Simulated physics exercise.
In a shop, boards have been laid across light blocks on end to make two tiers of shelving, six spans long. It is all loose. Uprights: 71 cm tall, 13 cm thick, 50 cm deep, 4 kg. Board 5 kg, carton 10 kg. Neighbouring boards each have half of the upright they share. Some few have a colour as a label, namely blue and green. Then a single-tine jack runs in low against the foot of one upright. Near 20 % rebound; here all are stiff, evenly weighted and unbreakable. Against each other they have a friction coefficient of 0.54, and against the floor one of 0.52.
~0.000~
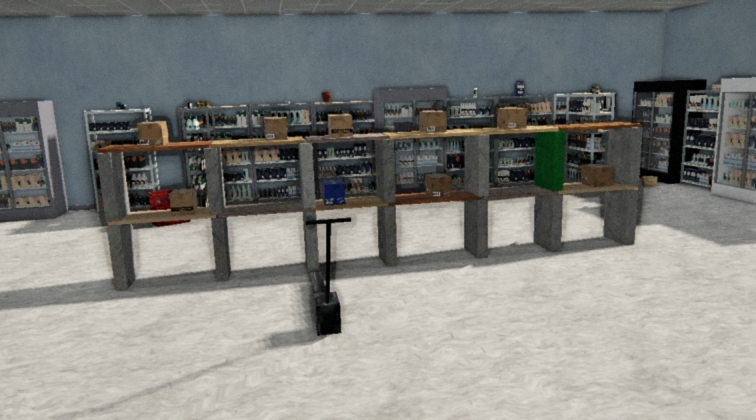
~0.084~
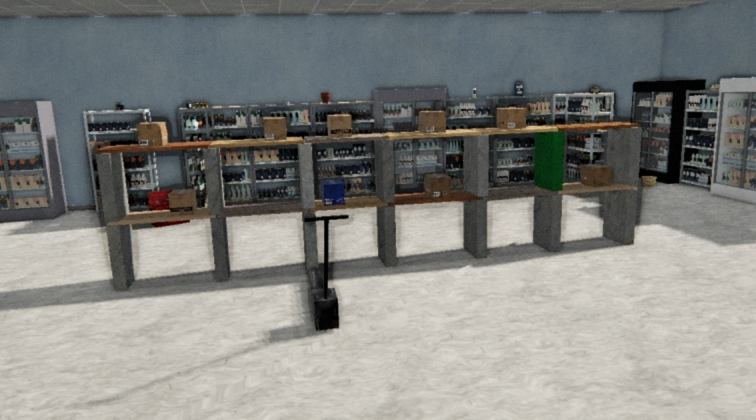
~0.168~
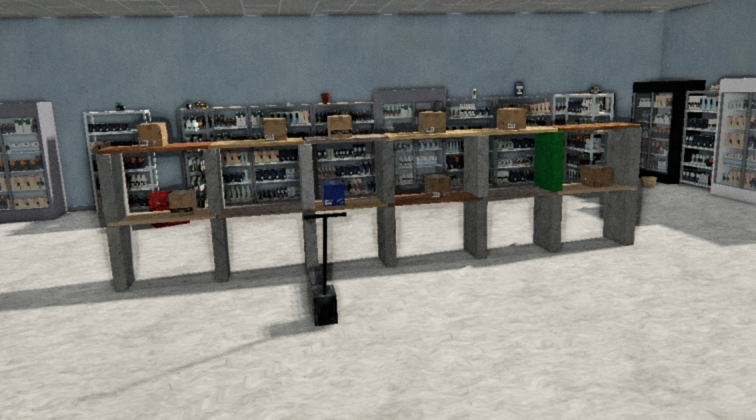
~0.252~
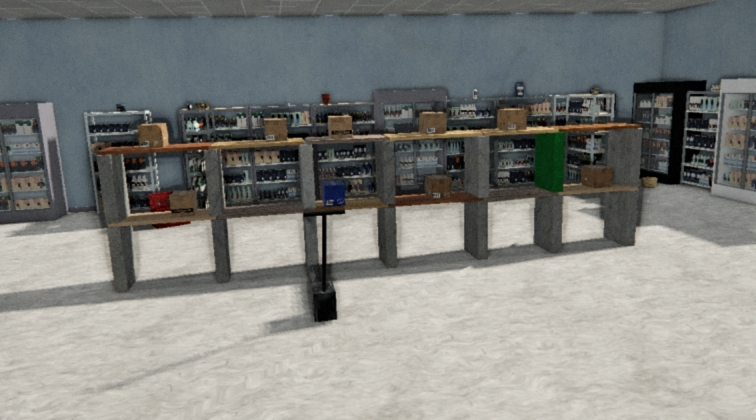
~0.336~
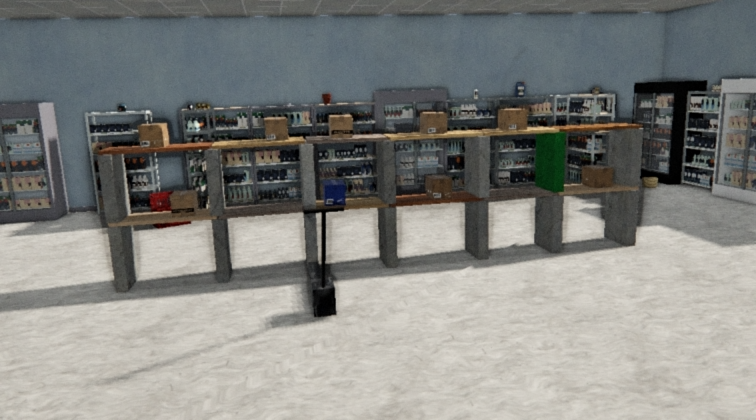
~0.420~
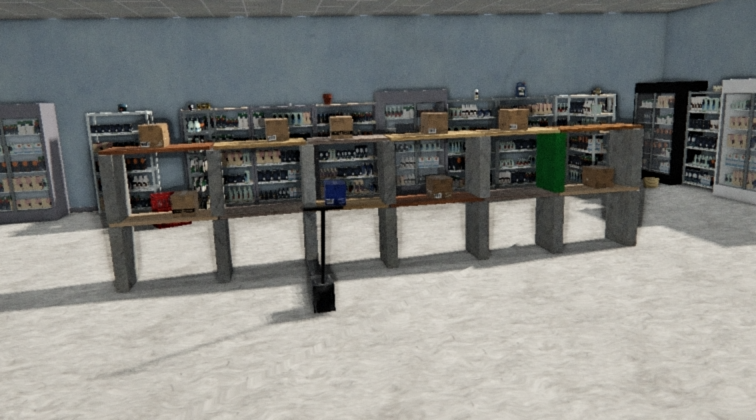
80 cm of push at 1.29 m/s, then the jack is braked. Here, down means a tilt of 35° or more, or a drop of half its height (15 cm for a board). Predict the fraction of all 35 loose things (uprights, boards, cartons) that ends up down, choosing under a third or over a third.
I would say upwards of a third.
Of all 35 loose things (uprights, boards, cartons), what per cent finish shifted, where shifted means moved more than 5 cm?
50 % shifted.
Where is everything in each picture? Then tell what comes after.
In the first picture (each place is the centre of the face we see best), jack tip (311, 277) 32 cm short; green upright (544, 159); blue carton (335, 194); all as stacked.
In the second picture, jack tip (309, 274) 21 cm short; green upright (543, 160).
In the third picture, jack tip (309, 272) 11 cm short; green upright (544, 160).
In the fourth picture, jack tip (309, 270) 3 mm in; blue carton (335, 196).
In the fifth picture, jack tip (309, 267) 11 cm in; blue carton (335, 195) moved 25 mm; 5 have shifted.
In the sixth picture, jack tip (309, 264) 22 cm in; blue carton (336, 195) moved 49 mm; green upright (545, 161); 8 have shifted.
By 1.14 s, 8 of the 35 pieces down; blue carton tilted 54°, 65 cm lower.
By 1.94 s, 16 of the 35 pieces down; blue carton tilted 46°, 70 cm lower.
When it is over (3.7 s), 16 of the 35 pieces down; blue carton tilted 46°, 70 cm lower; green upright unmoved. That is 46 per cent. In pixels of the last frame, middles, blue carton near (332, 244), green upright near (550, 161).
